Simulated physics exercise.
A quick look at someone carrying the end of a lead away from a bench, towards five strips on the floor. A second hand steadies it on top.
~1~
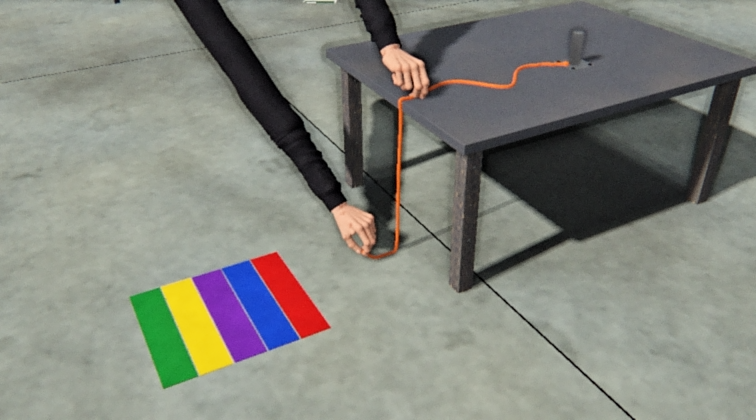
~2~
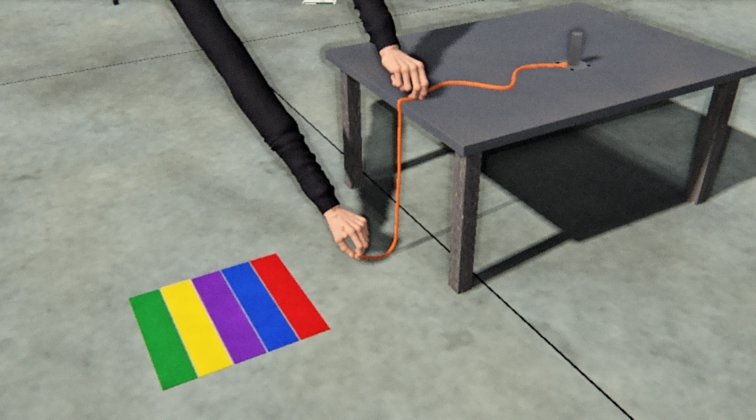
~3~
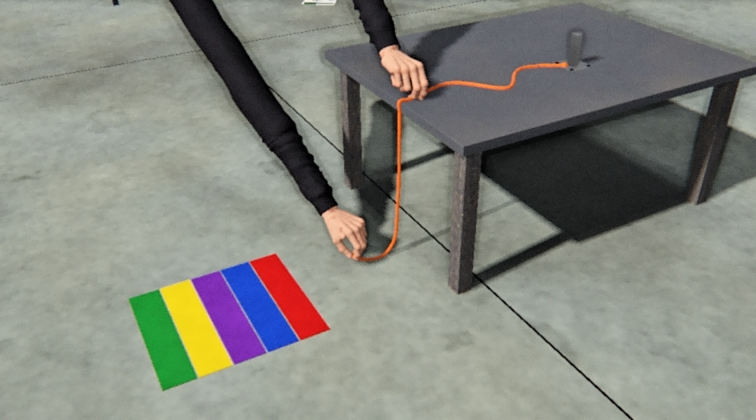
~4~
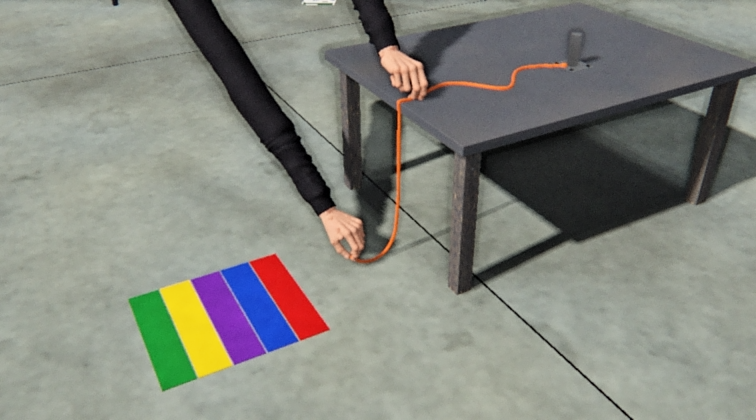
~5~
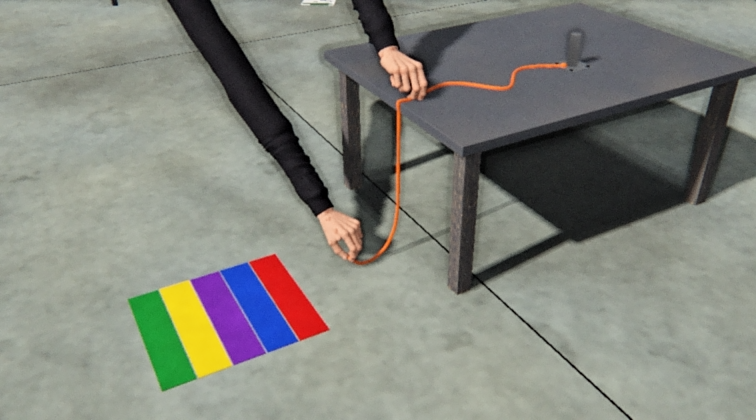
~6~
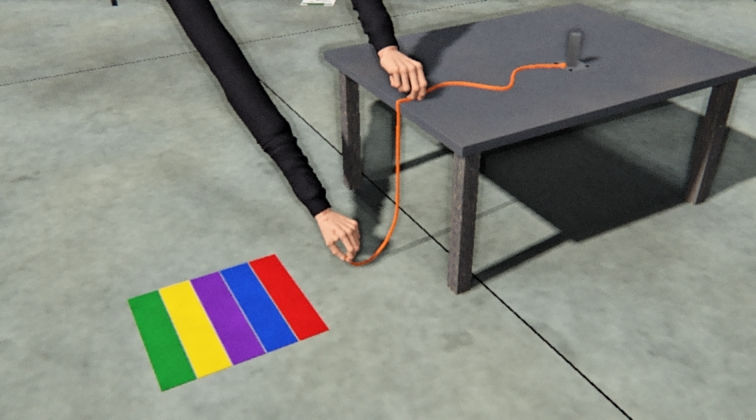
To begin with, one hand rests at the edge of a grey table where an orange lead hangs over, while the other holds its end low, near five coloured strips on the floor. The lower hand then shifts slightly left and down, drawing the end a little nearer the red strip.
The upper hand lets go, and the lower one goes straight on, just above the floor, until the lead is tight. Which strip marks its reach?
The purple one.
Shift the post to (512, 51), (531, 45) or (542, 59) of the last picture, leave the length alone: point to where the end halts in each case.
About (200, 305), (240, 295) and (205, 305).
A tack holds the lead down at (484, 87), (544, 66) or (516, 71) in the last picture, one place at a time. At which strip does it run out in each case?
It would be blue; purple; purple.
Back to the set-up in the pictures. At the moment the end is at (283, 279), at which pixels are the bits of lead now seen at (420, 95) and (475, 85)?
The first at (398, 115), the second at (450, 90).
A little later, end near (283, 279); over red.
Next, end near (244, 292); over blue.
When it is tight, end near (221, 300); over purple. It halts on the purple strip.
